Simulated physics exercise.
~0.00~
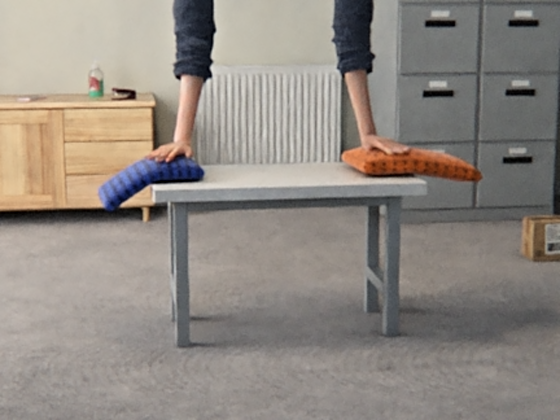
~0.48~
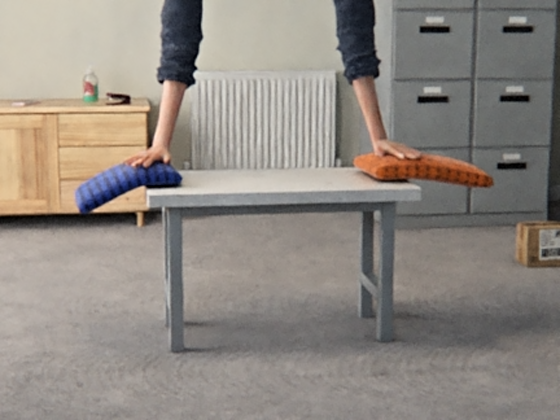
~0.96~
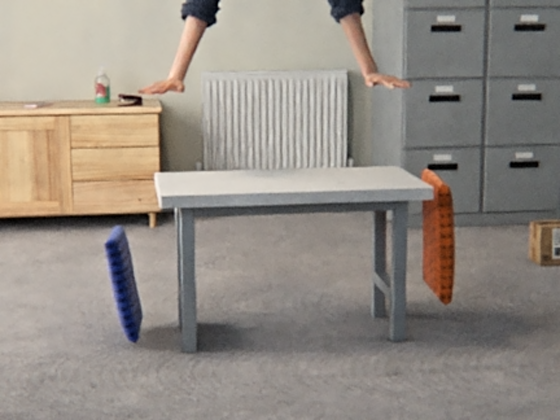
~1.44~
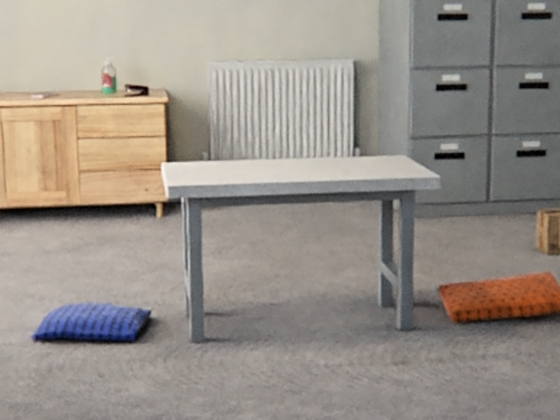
The clip shows two hands pressing on a blue folded blanket and an orange pillow that overhang opposite ends of a low table, easing them outwards, then lifting away as both drop, leaving the blanket on the floor at left and the pillow at right.
